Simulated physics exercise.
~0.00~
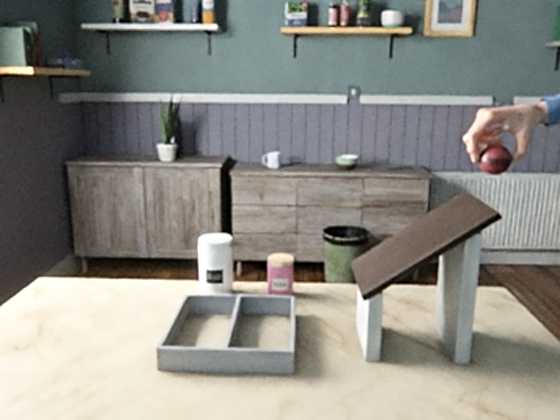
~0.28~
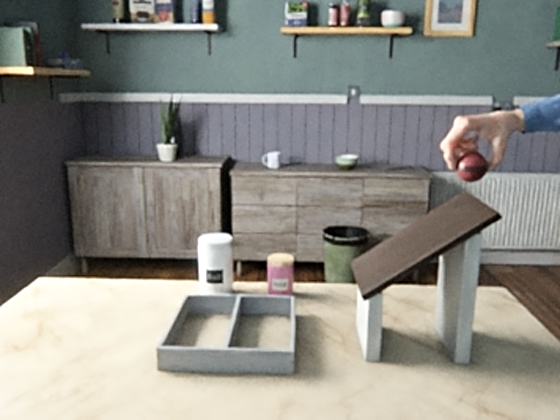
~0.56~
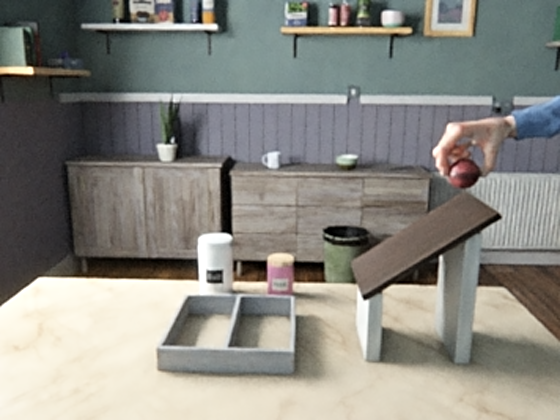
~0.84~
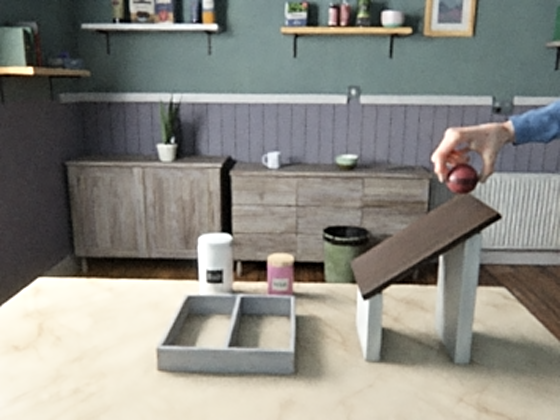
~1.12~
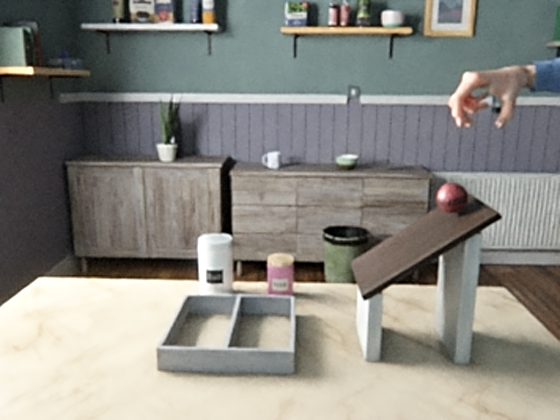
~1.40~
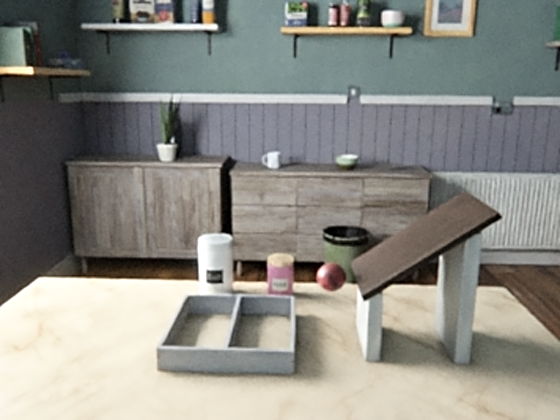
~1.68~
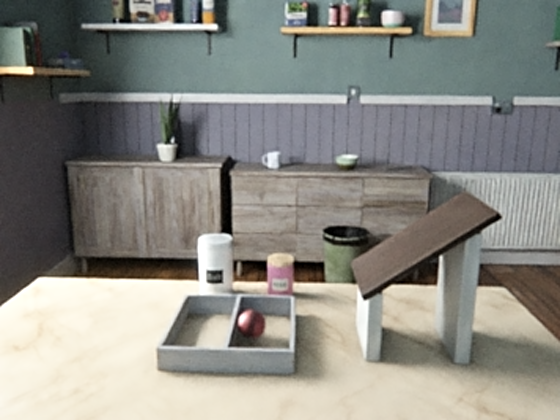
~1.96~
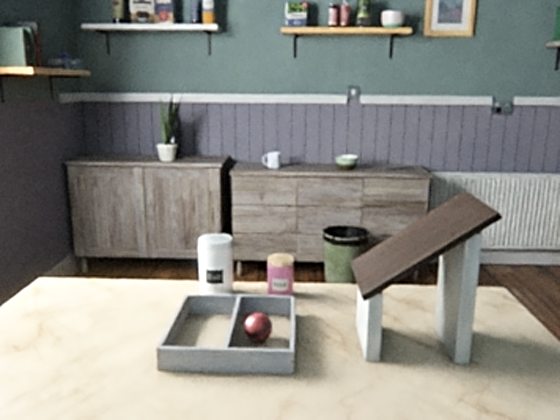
A hand releases a red ball, which rolls down a slanted board into the tray's nearer bay.
